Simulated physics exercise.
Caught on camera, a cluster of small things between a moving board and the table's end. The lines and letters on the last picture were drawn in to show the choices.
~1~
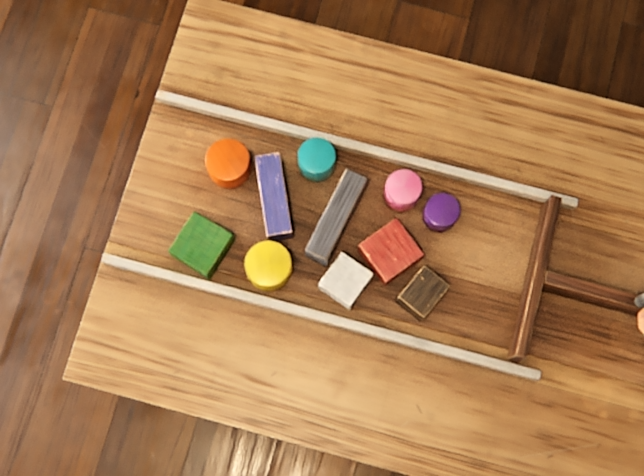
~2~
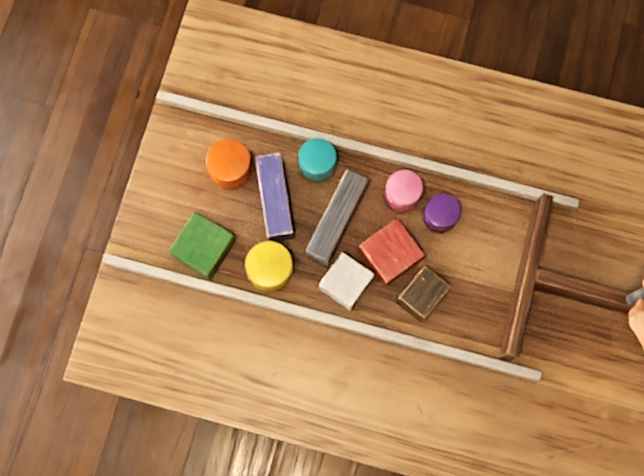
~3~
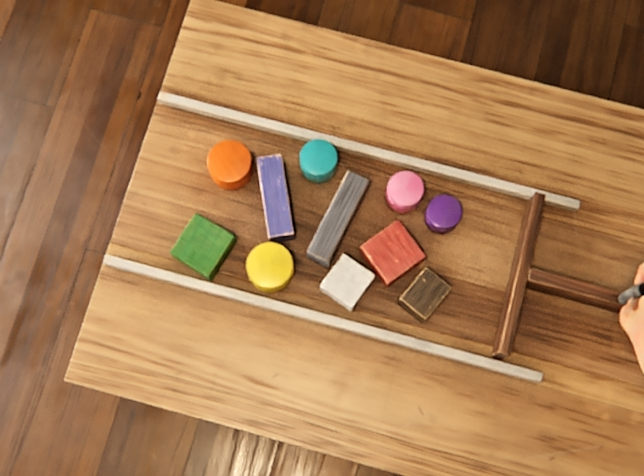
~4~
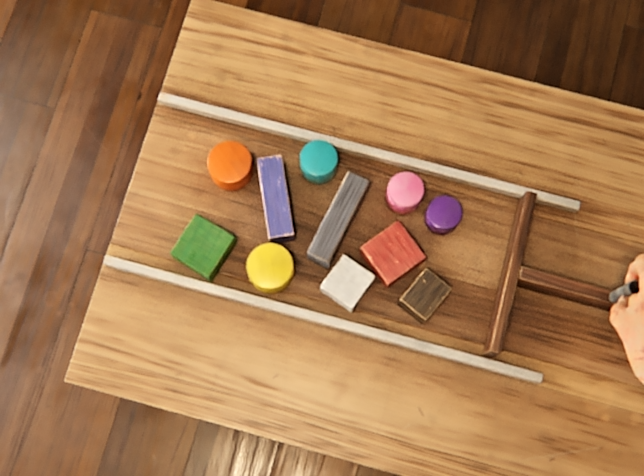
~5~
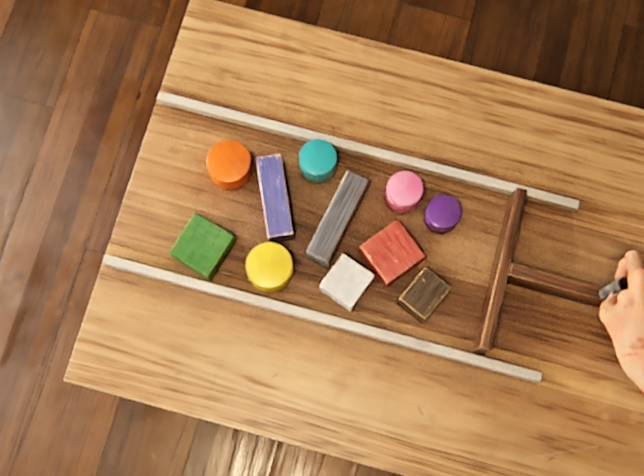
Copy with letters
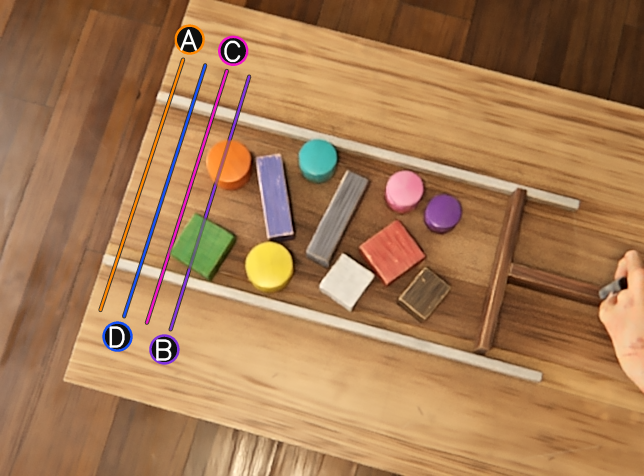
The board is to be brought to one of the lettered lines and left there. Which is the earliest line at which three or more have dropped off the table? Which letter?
The first such stop is B.
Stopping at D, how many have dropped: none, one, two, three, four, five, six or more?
In all, six or more.
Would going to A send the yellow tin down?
By then, yes.
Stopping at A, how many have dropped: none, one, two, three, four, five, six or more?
Six or more.
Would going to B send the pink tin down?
No.
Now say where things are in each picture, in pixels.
In the first picture, red block (390, 253); purple tin (441, 213); green block (201, 246).
In the second picture, board (531, 273); grey stick (337, 218).
In the third picture, board (523, 272); black block (424, 296).
In the fourth picture, board (514, 270); white block (347, 284).
In the fifth picture, board (504, 267); blue bar (275, 199); pink tin (404, 193); red block (392, 254).
On the marked copy, A at (143, 181); B at (211, 199); C at (188, 193); D at (166, 187).
Following B. Soon after the start, board (398, 239); pink tin (366, 171); white block (324, 283).
Later, board (292, 211); green block (144, 221); orange tin (199, 137).
In the end, board (212, 189); green block over the edge; yellow tin over the edge; four fallen.
As for the rest, A drops eleven, but is farther than needed; C drops five, but is farther than needed; D drops seven, but is farther than needed.
